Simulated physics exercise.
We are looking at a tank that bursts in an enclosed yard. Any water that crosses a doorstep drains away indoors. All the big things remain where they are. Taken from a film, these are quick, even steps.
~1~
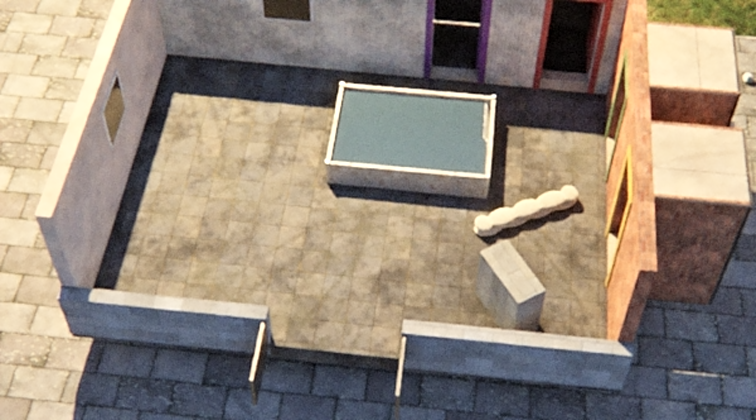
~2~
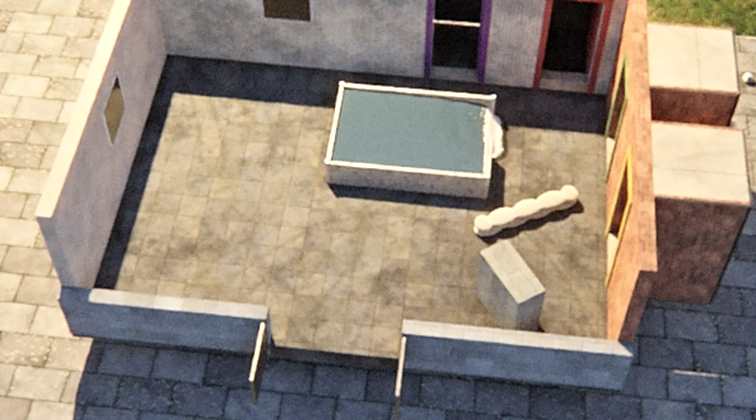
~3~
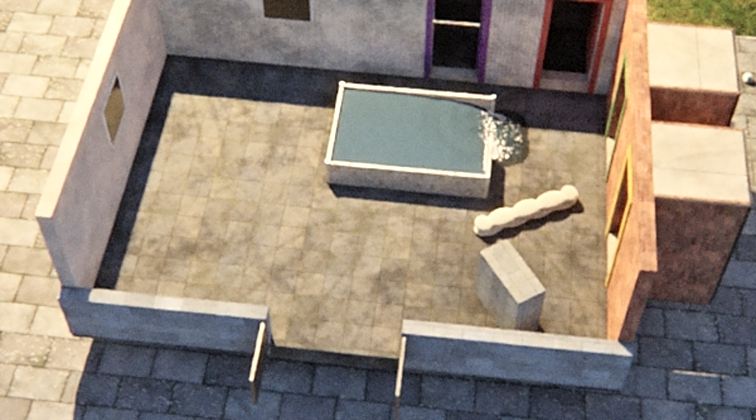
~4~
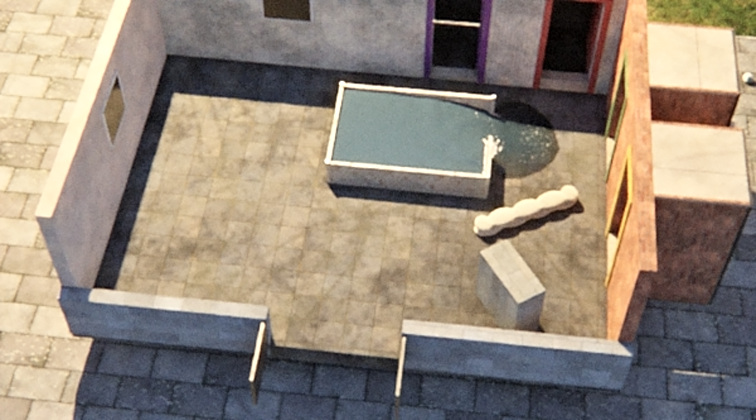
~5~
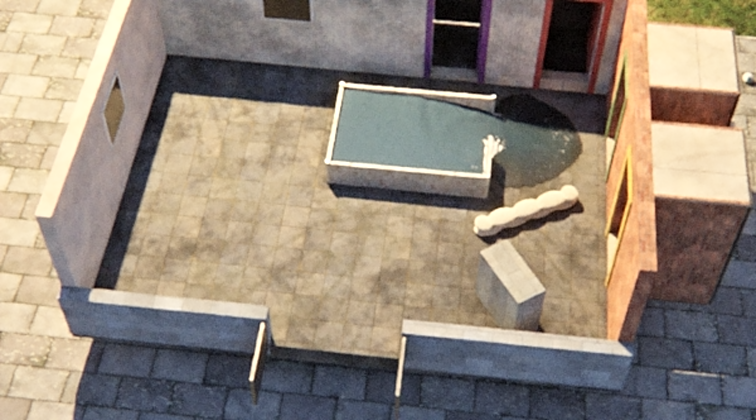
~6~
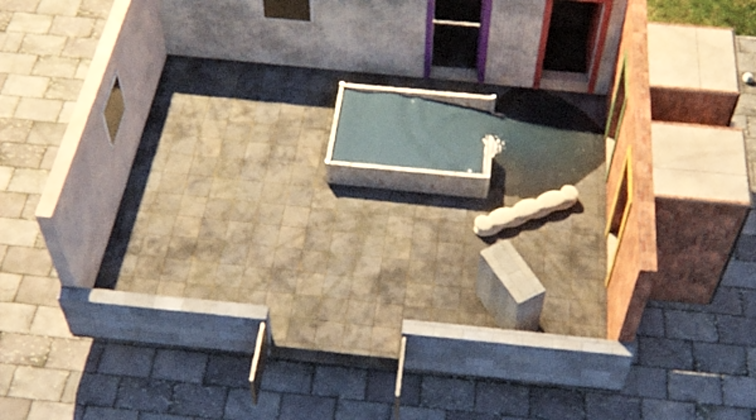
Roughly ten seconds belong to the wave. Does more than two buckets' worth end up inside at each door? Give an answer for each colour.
The red door no, two at most; the purple door no, two at most; the green door yes, more than two; the yellow door no, two at most.
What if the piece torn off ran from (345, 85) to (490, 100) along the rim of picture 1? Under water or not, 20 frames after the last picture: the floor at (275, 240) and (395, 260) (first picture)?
Note: Point one unreached; point two unreached.
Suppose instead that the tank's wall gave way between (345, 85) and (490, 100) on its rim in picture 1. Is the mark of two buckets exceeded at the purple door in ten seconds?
Note - purple door: Past the mark.
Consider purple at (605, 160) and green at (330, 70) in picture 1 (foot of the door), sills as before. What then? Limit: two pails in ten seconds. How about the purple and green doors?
The purple gets past the limit, and the green comes up short too.
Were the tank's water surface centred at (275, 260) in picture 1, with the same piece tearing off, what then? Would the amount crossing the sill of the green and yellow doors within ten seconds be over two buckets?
I'd say the green one remains below and the yellow one remains below.
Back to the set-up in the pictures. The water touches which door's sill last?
The door marked purple.
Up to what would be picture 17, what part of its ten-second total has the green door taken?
Close to 25 percent.
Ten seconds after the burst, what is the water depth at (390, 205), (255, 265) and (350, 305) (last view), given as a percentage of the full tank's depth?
First spot roughly 4 %, second 2 %, third 6 %.
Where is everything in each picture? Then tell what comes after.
The open tank at (413, 132) is whole and still, in the first picture.
Water pours out at (489, 132) and has run to (497, 118), in the second picture.
Water pours out at (489, 133) and has run to (524, 153), in the third picture.
Water pours out at (489, 133) and has run to (551, 153), in the fourth picture.
The front is at (575, 137), out from the gap at (489, 133), in the fifth picture.
The front is at (604, 140), out from the gap at (489, 132), in the sixth picture.
A moment on, water covers 10 % of the floor; the red door wet at the sill, nothing in, the purple door not reached, the green door over two buckets in, the yellow door not reached.
Next, water covers 15 % of the floor; the red door wet at the sill, nothing in, the purple door not reached, the green door over two buckets in, the yellow door wet at the sill, nothing in.
Then, water covers 20 % of the floor; the red door wet at the sill, nothing in, the purple door wet at the sill, nothing in, the green door far over two buckets in, the yellow door wet at the sill, nothing in.
Later, water covers 35 % of the floor; the red door wet at the sill, nothing in, the purple door wet at the sill, nothing in, the green door far over two buckets in, the yellow door wet at the sill, nothing in.
In the end, water covers 60 % of the floor; the red door wet at the sill, nothing in, the purple door wet at the sill, nothing in, the green door far over two buckets in, the yellow door wet at the sill, nothing in.
